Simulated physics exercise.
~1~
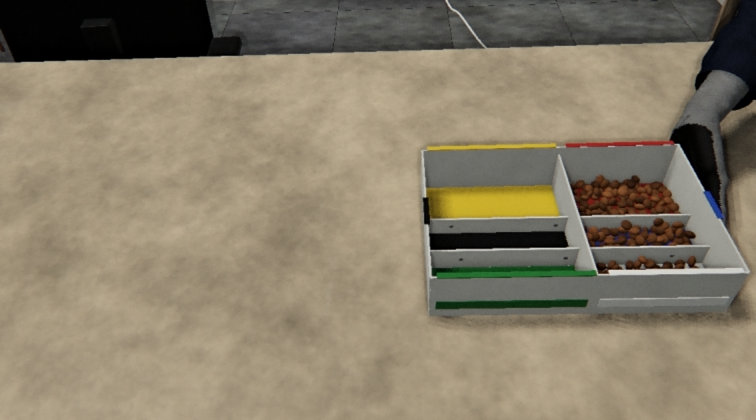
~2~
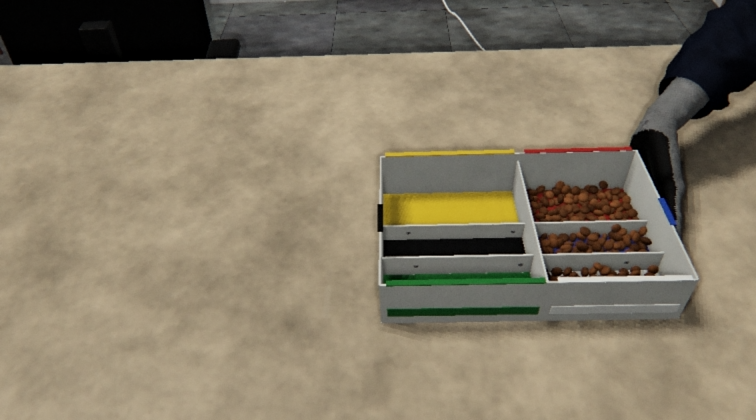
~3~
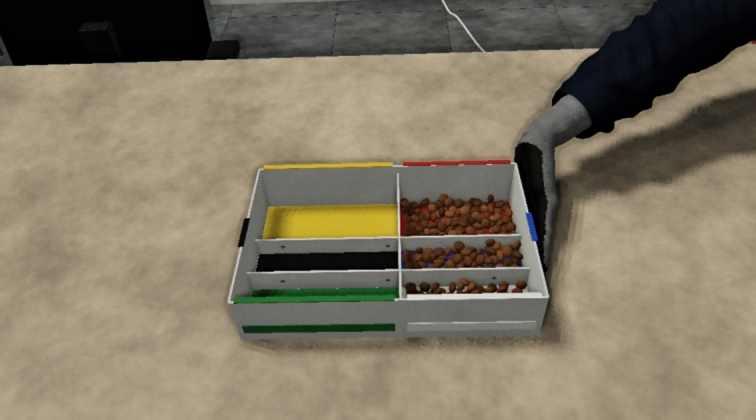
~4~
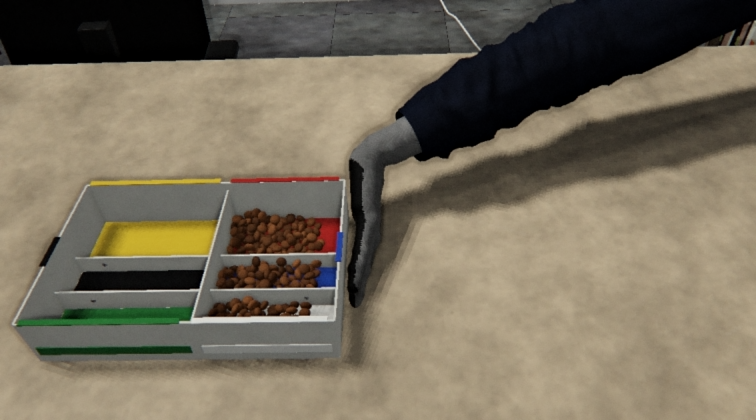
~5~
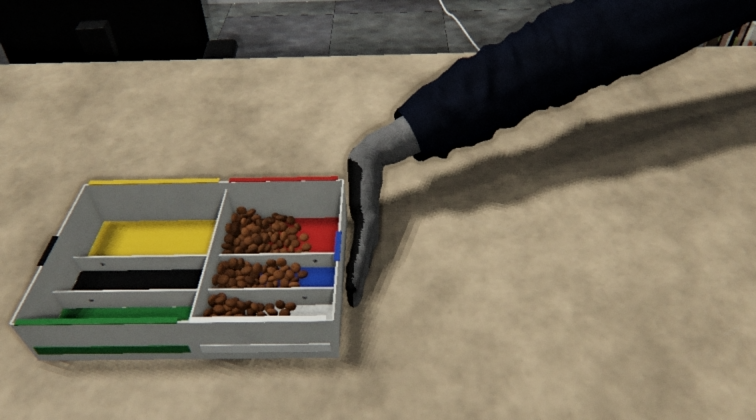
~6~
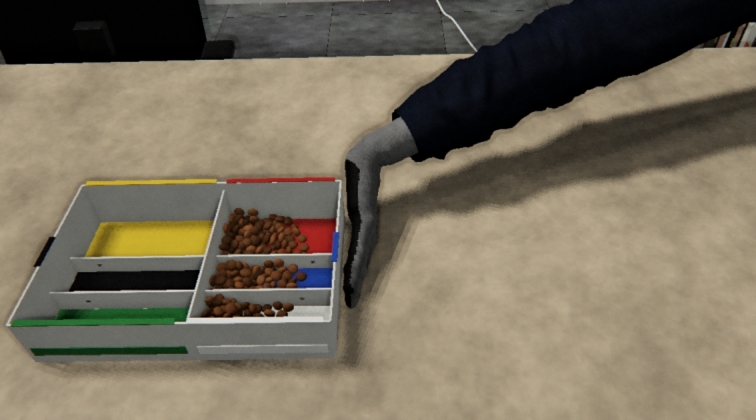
A divided tray of brown kibble slides left, pushed by a gloved hand, and stops.
